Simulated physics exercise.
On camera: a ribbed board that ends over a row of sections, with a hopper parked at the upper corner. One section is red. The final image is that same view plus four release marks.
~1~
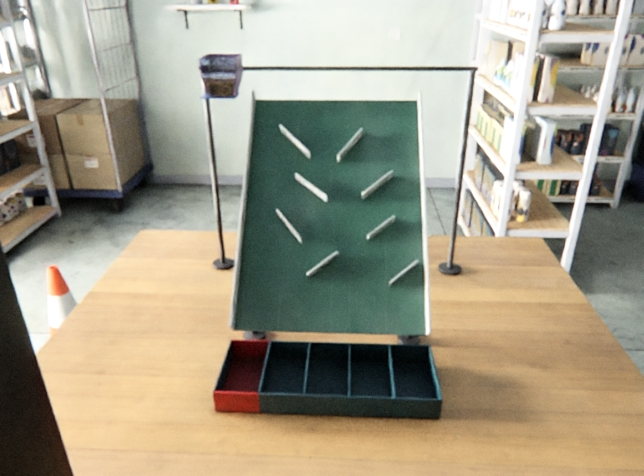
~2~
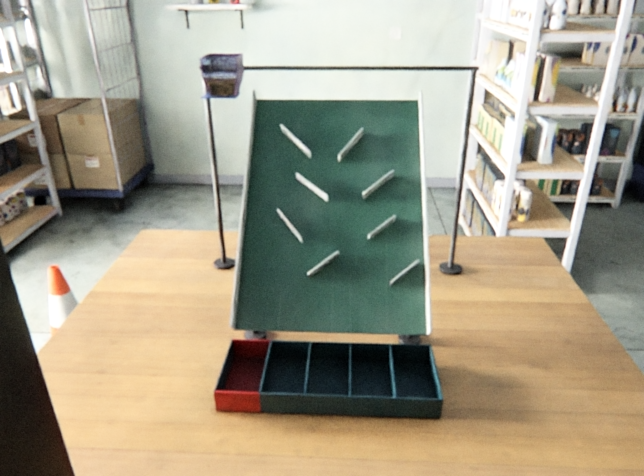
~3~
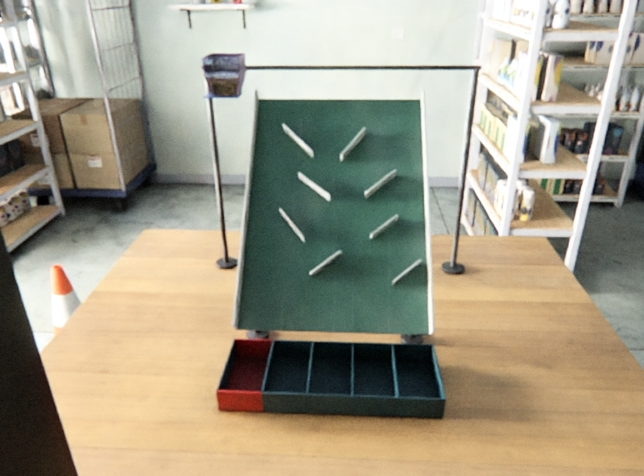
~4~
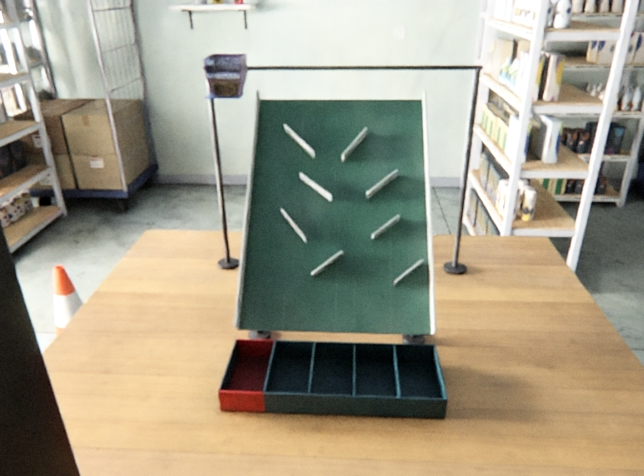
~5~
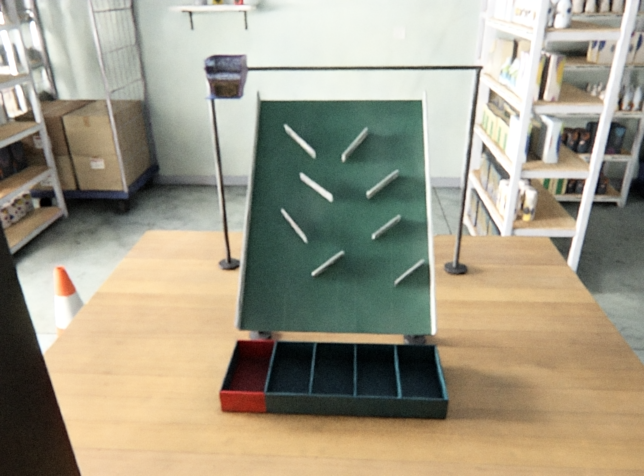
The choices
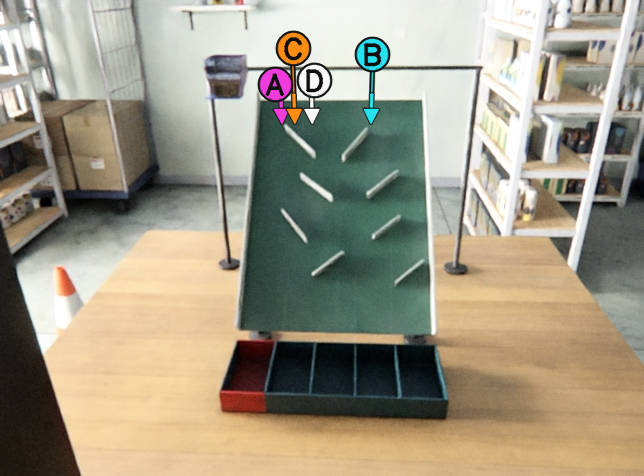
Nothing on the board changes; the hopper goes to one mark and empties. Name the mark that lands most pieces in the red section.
Best: A.
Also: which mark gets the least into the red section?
Mark D.
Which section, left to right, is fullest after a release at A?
It is the first one.
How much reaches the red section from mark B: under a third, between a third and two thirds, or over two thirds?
It is under a third.
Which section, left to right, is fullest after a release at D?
It is the fourth one.
On the marked copy, mark A meets the board at (281, 118); mark B meets the board at (371, 118); mark C meets the board at (294, 118); mark D meets the board at (312, 118).
With A, about two thirds in the red section, about a quarter in other sections, a small part outside the box.
With B, about a quarter in the red section, about two thirds in other sections, a small part held on the board.
With C, about a quarter in the red section, about two thirds in other sections, a small part outside the box.
With D, a stray few in the red section, nearly all in other sections, a stray few outside the box.
